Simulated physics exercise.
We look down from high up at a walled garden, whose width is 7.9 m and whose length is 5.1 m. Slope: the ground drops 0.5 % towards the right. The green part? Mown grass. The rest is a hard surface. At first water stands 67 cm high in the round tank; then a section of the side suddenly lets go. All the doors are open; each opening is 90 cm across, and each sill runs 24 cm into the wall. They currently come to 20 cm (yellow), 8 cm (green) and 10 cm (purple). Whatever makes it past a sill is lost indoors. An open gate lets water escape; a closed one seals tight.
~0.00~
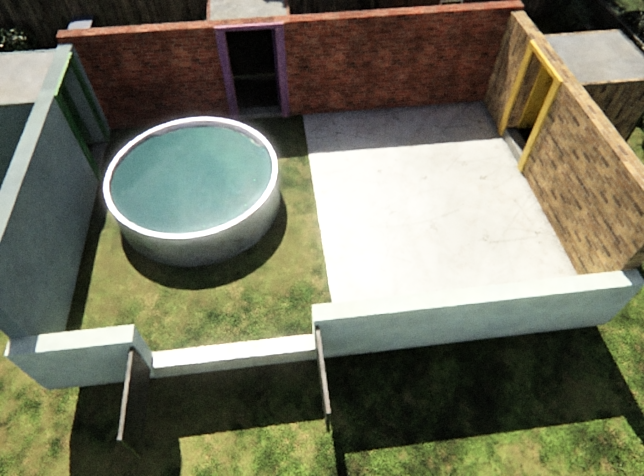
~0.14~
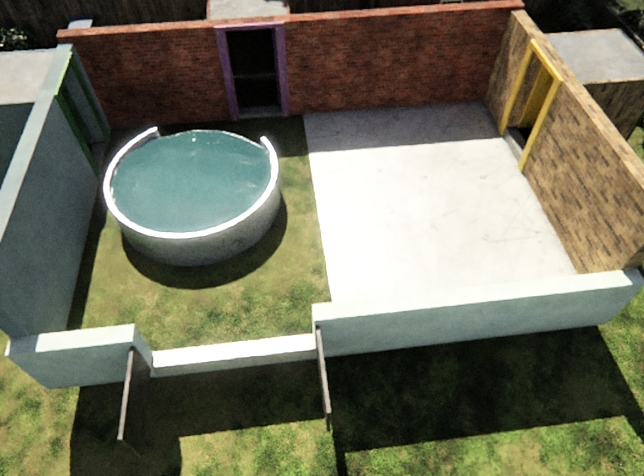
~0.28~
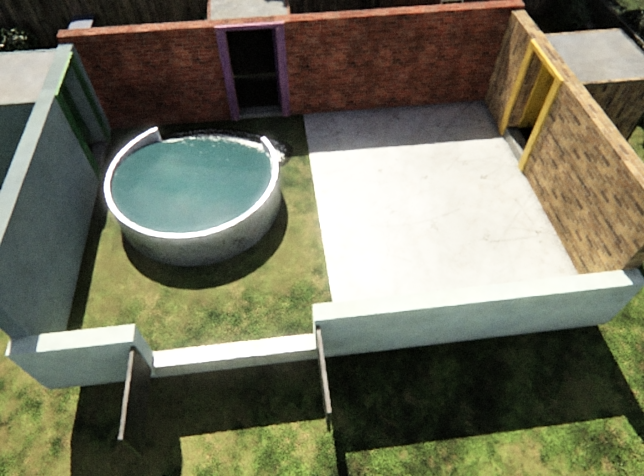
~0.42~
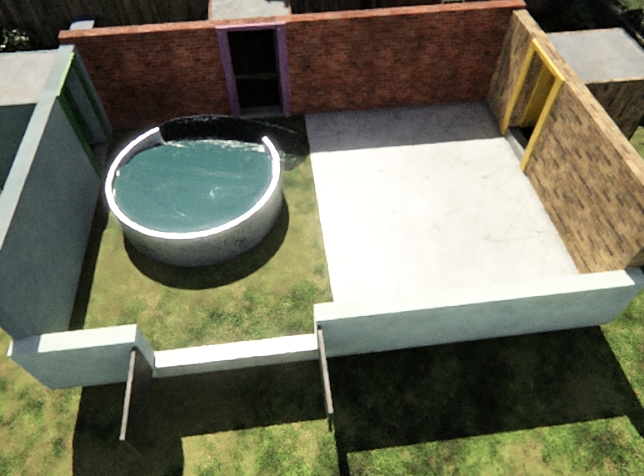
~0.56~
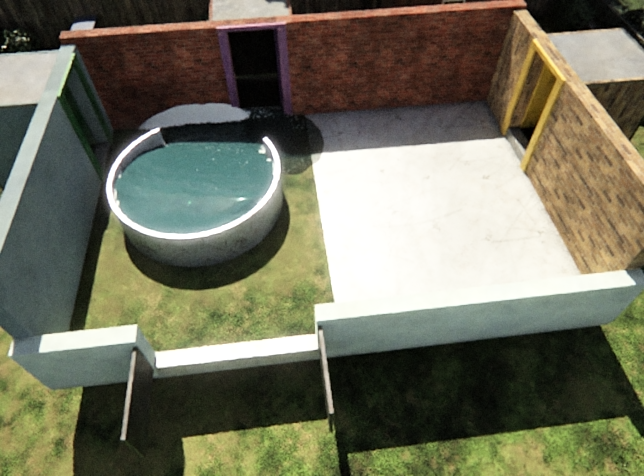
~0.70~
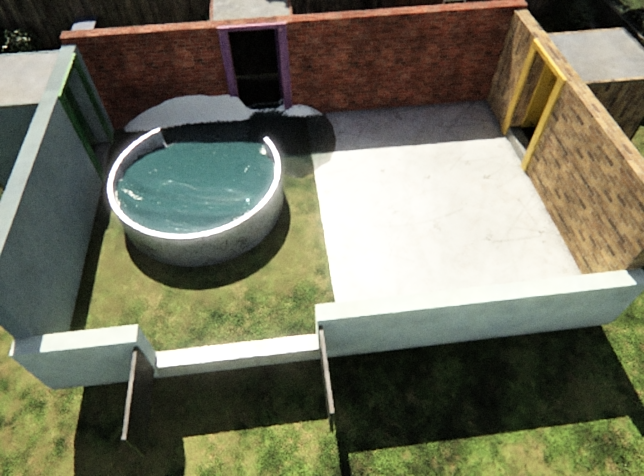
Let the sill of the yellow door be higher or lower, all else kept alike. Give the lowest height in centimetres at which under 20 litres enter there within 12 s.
17 cm.
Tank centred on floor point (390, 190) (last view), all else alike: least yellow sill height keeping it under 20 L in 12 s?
A height near 23 cm.
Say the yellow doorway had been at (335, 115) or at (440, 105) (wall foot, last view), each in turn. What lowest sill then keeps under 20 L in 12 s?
First place around 12.0 cm, second around 9.5 cm.
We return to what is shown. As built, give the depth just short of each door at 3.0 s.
Door depths (cm): Yellow = 23, green = 23, purple = 26.
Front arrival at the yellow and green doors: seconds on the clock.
Arrival times - yellow 2.6 seconds, green 1.2 seconds.
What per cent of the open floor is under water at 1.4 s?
Around 20 per cent of the floor.
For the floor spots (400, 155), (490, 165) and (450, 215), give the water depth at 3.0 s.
Close to 5, 4 and 1 cm, one after the other.
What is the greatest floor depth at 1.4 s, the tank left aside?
Up to some 52 centimetres, I'd say.
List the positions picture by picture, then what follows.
The round tank at (193, 175) is whole and still, 67 cm deep; the yellow door at (527, 109) is dry, in the first frame.
The front is at a hidden place, 0.3 m from the gap on the far side; 0.4 m2 of floor is wet, 67 cm left at the back, in the second frame.
The gap is on the far side, the front 0.7 m out at (285, 146); the back of the round tank holds 67 cm, in the third frame.
The front is at (300, 135), 1.1 m from the gap on the far side; 3.1 m2 of floor is wet, 67 cm left at the back, in the fourth frame.
The gap is on the far side, the front 1.6 m out at (304, 120); the back of the round tank holds 67 cm, in the fifth frame.
The front is at (321, 114), 1.9 m from the gap on the far side; 4.9 m2 of floor is wet, 65 cm left at the back; 3.6 m in a straight line remain to the yellow door at (531, 108), in the sixth frame.
After 1.4 s water covers 20 % of the floor, deepest (52 cm) near (212, 129); it has not reached the yellow door.
After 3.0 s water covers 50 % of the floor, deepest (34 cm) near (124, 130); 23 cm at the yellow door, 0 litres in over its 20 cm sill.
After 12.0 s water covers 100 % of the floor, deepest (10 cm) near (507, 152); 9 cm at the yellow door, 6 litres in over its 20 cm sill.
At the yellow door as built, the water arrived by 2.7 s and peaked near 24 cm at 3.4 s.
Run again over the same 12 s with other heights there, 32 litres in over 15 cm, 4 litres over 20.5 cm. The limit of 20 litres is kept from about 17 cm up.
